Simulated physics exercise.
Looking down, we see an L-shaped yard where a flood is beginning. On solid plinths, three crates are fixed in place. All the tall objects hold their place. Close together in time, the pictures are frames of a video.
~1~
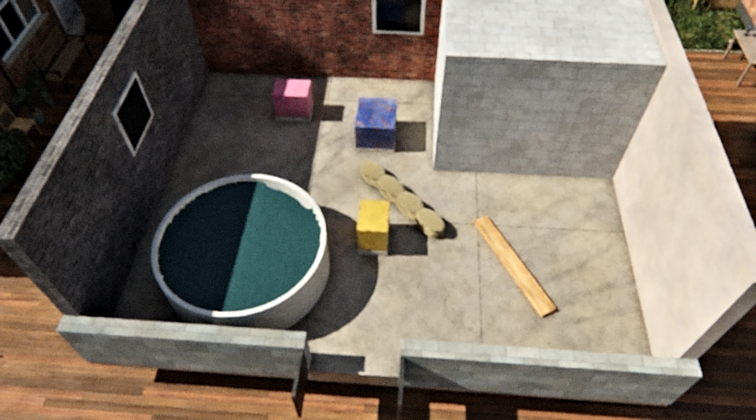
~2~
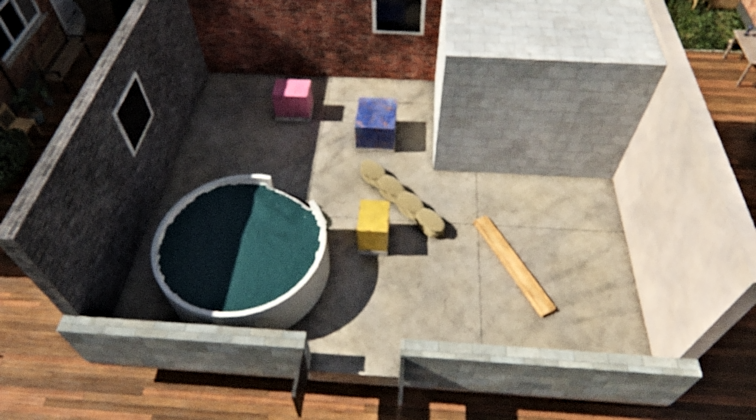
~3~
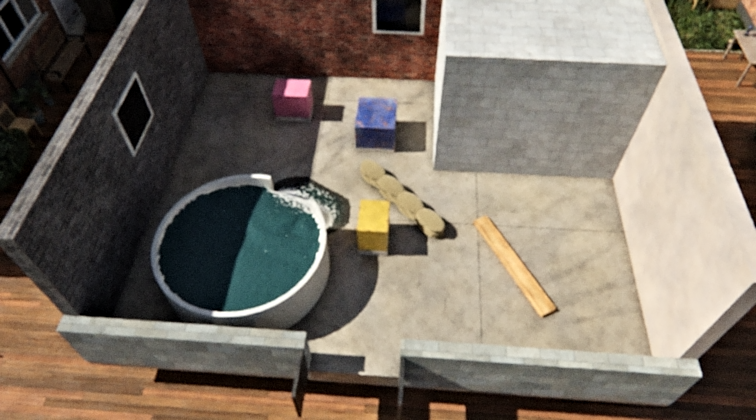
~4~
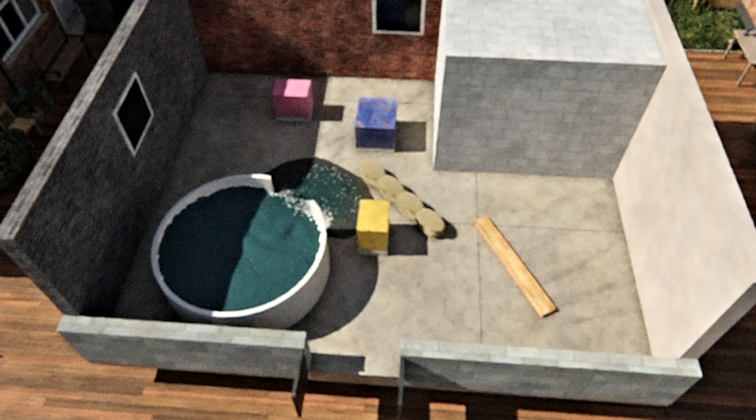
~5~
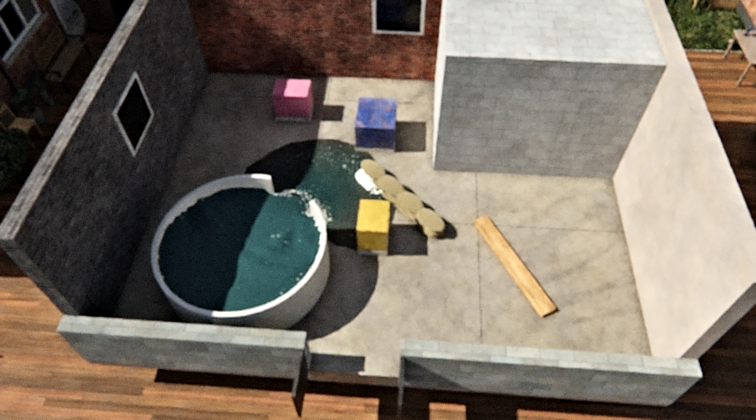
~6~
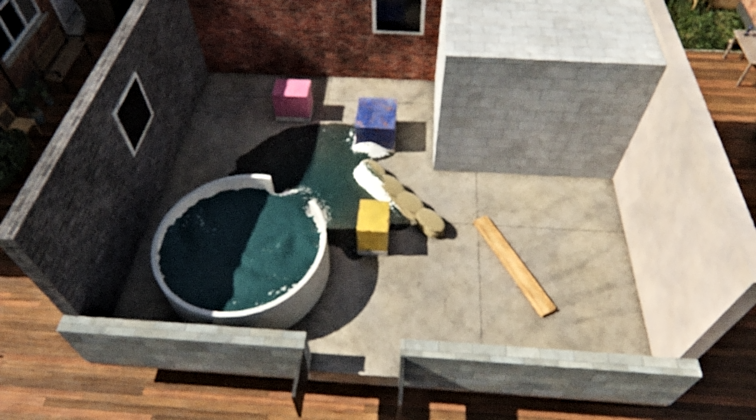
In this clip, a round pool in a walled yard sits still, then a gap opens on its far side and water pours out, spreading across the paving past the yellow block to the stepped discs and the blue block.
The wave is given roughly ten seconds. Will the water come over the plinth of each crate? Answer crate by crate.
The blue crate: Yes, water reaches it. The pink crate: Yes, water reaches it. The yellow crate: Yes, water reaches it.
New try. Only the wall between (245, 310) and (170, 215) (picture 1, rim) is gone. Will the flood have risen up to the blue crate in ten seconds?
As it turns out, blue crate is swamped.
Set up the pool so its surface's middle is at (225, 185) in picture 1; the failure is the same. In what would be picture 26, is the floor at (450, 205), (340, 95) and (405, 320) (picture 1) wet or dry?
In that order: Wet, awash, free of water.
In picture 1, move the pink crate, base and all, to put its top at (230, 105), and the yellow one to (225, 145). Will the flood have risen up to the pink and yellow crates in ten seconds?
Pink crate: Is overtopped. Yellow crate: Is missed.
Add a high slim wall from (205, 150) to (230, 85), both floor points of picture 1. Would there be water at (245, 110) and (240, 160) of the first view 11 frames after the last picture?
In order, I'd call them inundated and bare.
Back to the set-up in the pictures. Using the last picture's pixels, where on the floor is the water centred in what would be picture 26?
I'd put it at around (303, 210).
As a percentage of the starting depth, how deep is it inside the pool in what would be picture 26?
Near 50 in a hundred.
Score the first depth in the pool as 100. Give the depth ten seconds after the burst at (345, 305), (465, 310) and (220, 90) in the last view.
First 10, next 8, last 16 in a hundred.
A moment on, water covers 25 % of the floor; the blue crate water round its plinth, the pink crate water round its plinth, the yellow crate water round its plinth.
Next, water covers 45 % of the floor; the blue crate water round its plinth, the pink crate water round its plinth, the yellow crate water round its plinth.
Then, water covers 65 % of the floor; the blue crate water round its plinth, the pink crate water round its plinth, the yellow crate water round its plinth.
Later, water covers 90 % of the floor; the blue crate water round its plinth, the pink crate water round its plinth, the yellow crate water round its plinth.
In the end, water covers 95 % of the floor; the blue crate was topped, the pink crate was topped, the yellow crate was topped.
